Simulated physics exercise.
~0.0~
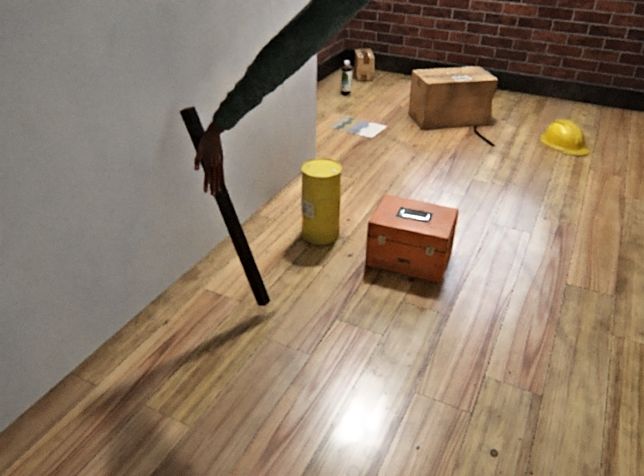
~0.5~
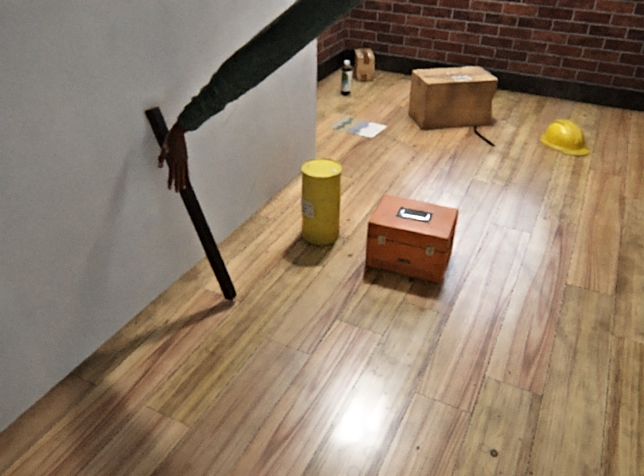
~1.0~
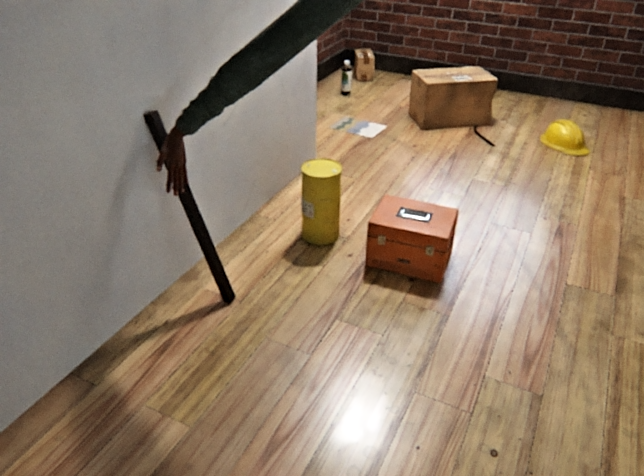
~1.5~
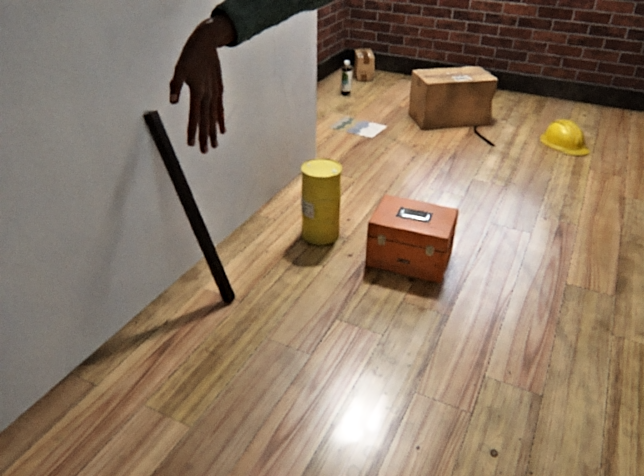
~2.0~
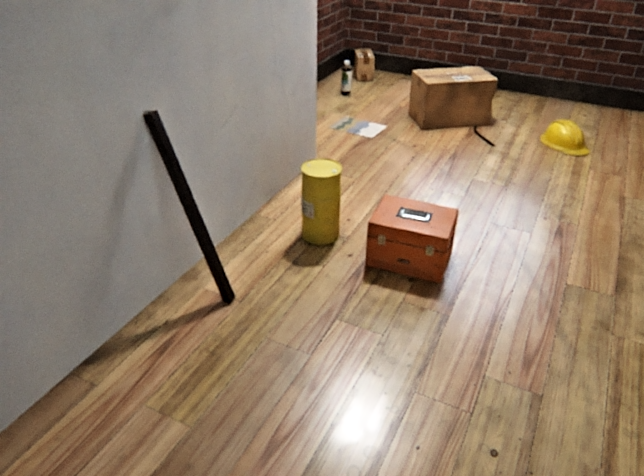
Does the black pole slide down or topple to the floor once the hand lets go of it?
No, the pole holds its place and is still leaning against the wall after the hand has gone.
